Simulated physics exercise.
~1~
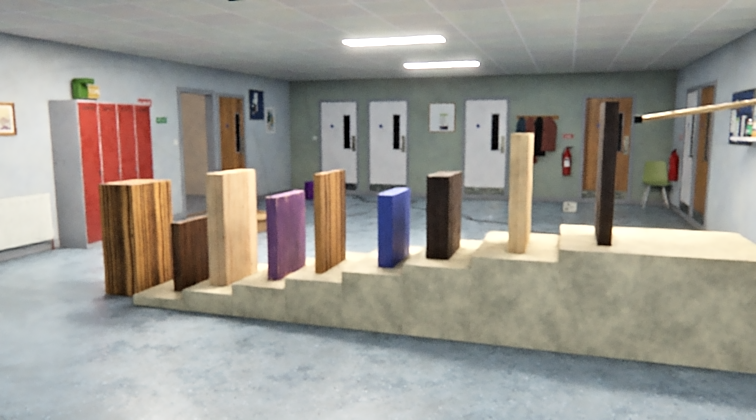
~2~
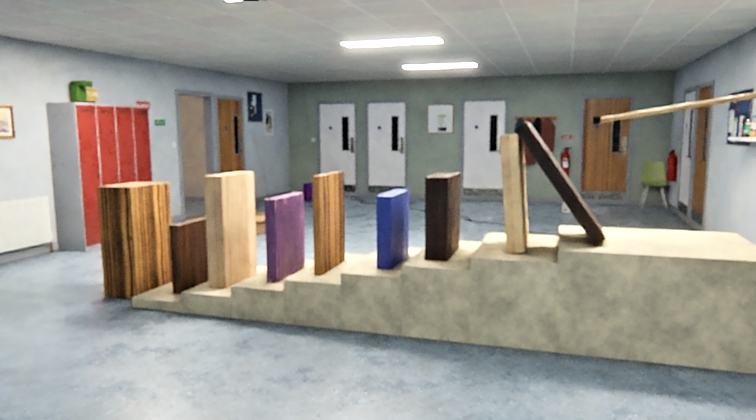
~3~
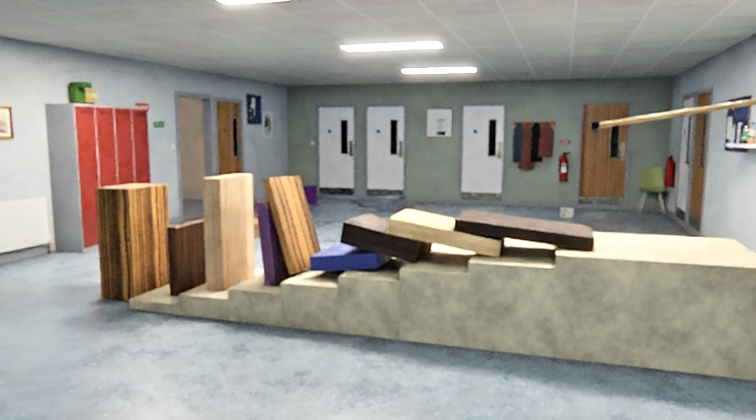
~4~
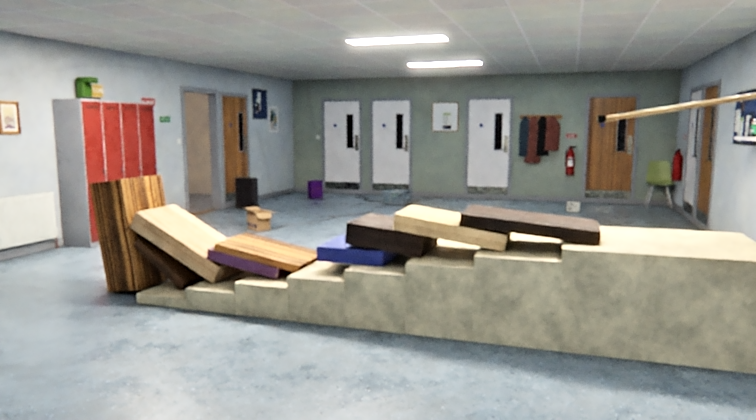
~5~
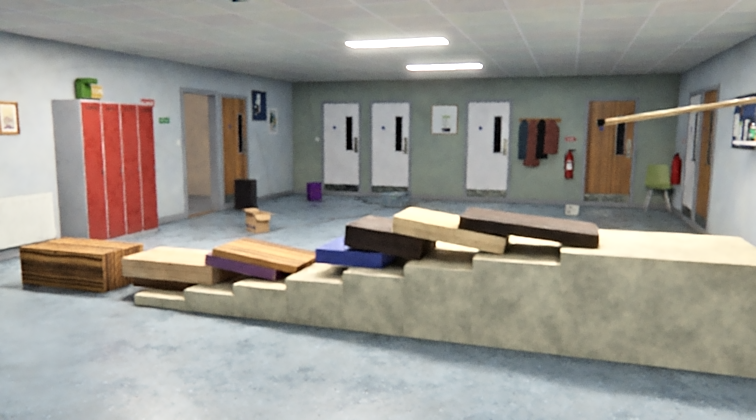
In a room with red lockers and white doors, a pole at the right tips the dark board atop low steps, and thick boards, including a blue and a purple one, topple leftward down the flight in turn until every board has fallen.
